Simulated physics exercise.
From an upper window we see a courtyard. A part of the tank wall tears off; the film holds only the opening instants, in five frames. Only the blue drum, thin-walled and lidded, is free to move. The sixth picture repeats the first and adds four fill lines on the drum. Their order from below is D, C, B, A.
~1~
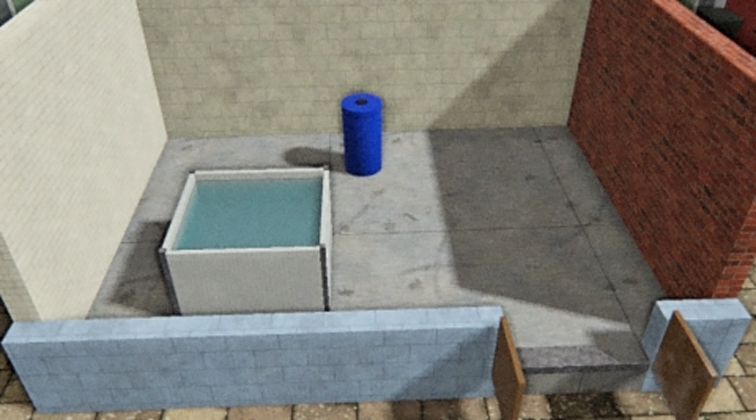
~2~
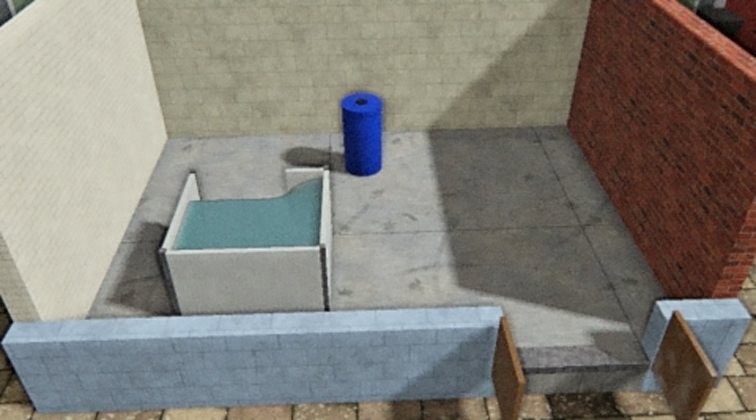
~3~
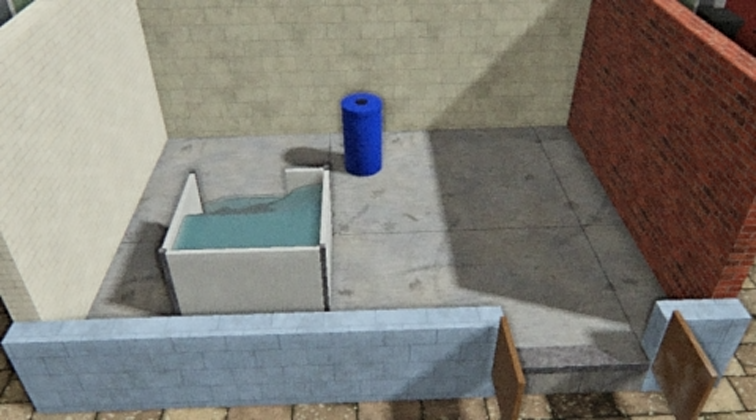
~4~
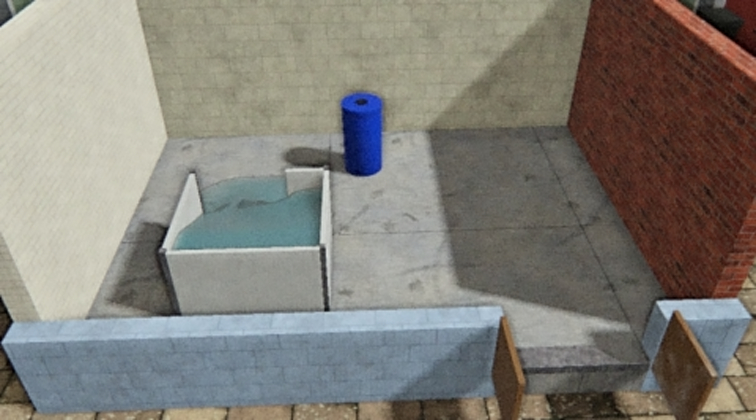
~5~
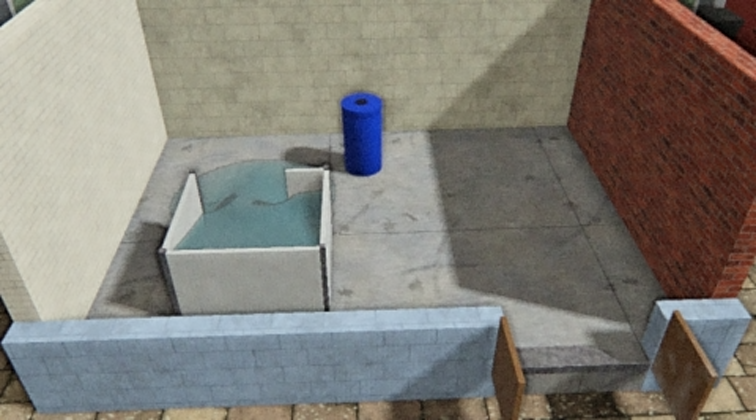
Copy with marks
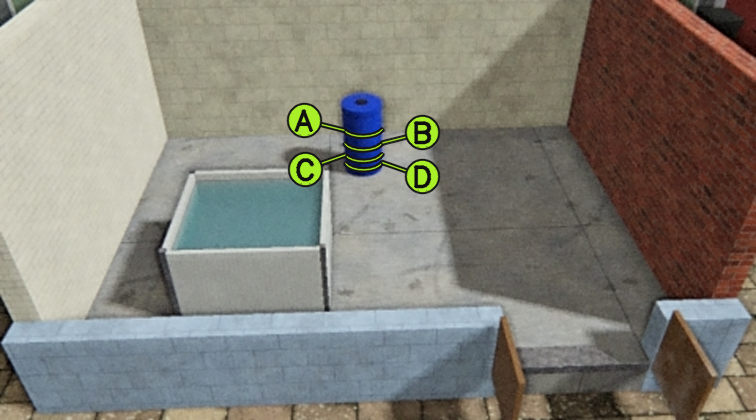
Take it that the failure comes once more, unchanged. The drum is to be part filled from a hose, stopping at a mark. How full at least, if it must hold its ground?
The limit is C.
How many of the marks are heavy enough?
Three.
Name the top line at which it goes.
It is D.
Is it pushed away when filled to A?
No, not at all.
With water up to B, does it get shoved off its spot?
No, not at all.
On the marked copy, A at (363, 136); B at (363, 150); C at (364, 161); D at (364, 169); from the bottom up D, C, B, A.
With A, it does not move.
With B, it does not move.
With C, it does not move.
With D, it is pushed about its own width away.
